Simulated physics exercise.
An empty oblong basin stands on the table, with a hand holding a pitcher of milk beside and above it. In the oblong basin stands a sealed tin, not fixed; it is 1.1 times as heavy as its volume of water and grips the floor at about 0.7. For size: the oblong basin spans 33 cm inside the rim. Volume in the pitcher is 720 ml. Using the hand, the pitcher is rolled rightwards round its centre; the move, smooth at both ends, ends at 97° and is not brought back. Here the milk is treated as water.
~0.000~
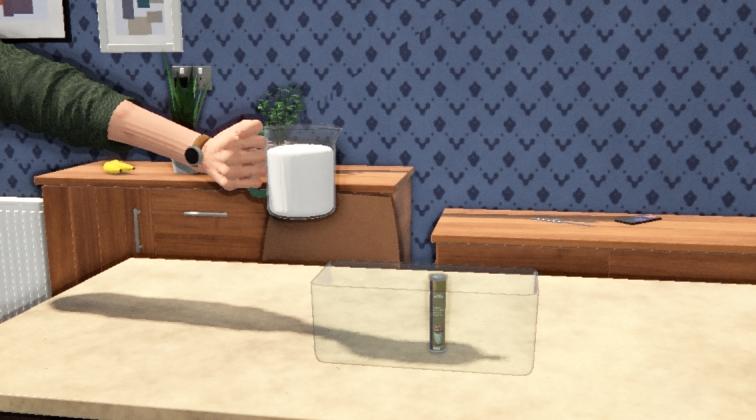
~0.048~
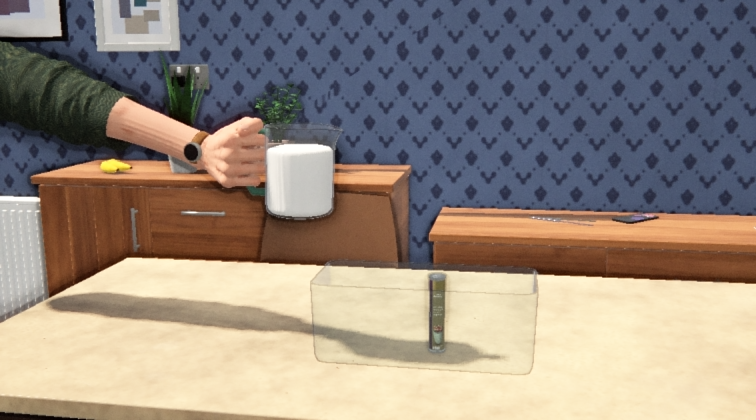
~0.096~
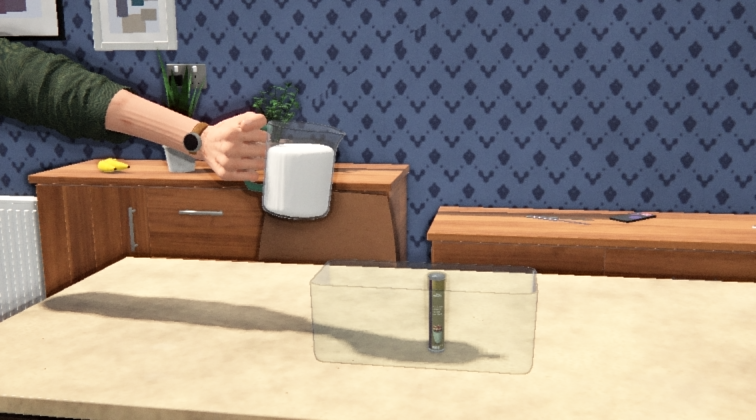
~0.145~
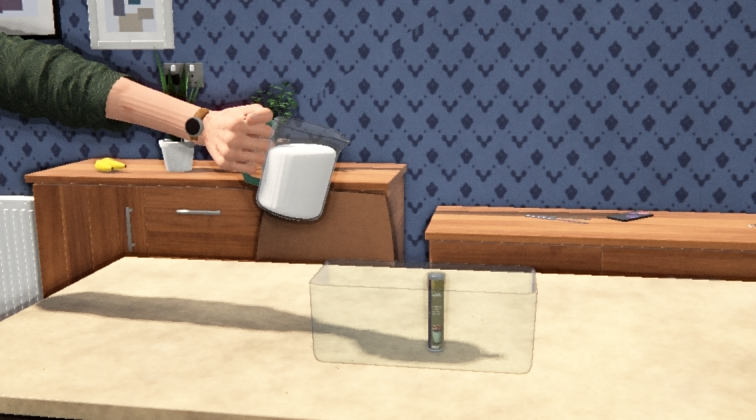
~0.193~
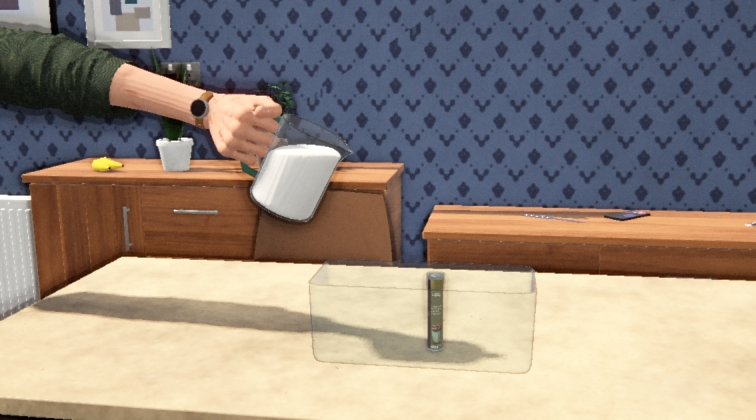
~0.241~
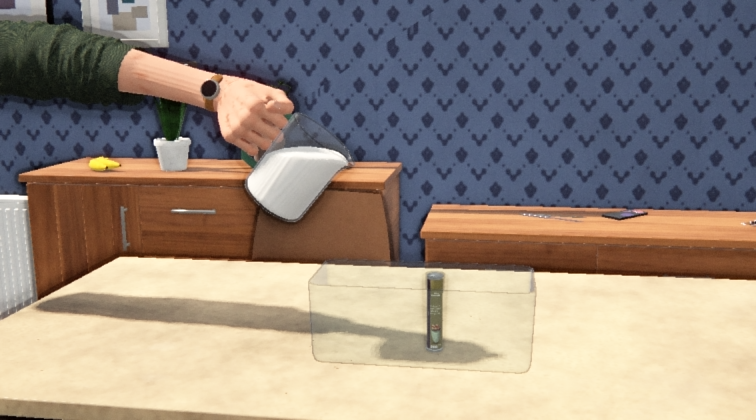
At first, a hand holds a clear pitcher of milk upright, above and to the left of an empty, transparent oblong basin with a small tin standing at it on the table. The hand then rotates the pitcher rightwards, gently and then further, until it leans well over, the milk still inside.
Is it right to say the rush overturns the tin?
I reckon it can hold on.
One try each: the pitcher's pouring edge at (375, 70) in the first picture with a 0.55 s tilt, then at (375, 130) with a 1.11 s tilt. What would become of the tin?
Run one: It tumbles. Run two: It tumbles.
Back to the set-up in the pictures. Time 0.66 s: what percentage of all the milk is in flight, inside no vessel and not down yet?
Near 24 in a hundred.
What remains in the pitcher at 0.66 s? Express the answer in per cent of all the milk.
Close to 28 percent of the total.
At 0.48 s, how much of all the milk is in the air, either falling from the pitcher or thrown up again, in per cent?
26 %.
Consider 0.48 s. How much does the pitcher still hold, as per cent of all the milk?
Remaining: Near 68 % of the total.
Then, 0.48 s in, the tilt is 94° and 68 per cent is still to pour; the tin stands where it began.
Then, 0.66 s in, the tilt is 97° and 29 per cent is still to pour; the tin stands where it began.
Then, 0.85 s in, the tilt is 97° and 11 per cent is still to pour; the tin stands 1 cm from where it began.
Then, 1.05 s in, the tilt is 97° and 4 per cent is still to pour; the tin stands 1 cm from where it began.
Finally, the tin stands 1 cm from where it began.
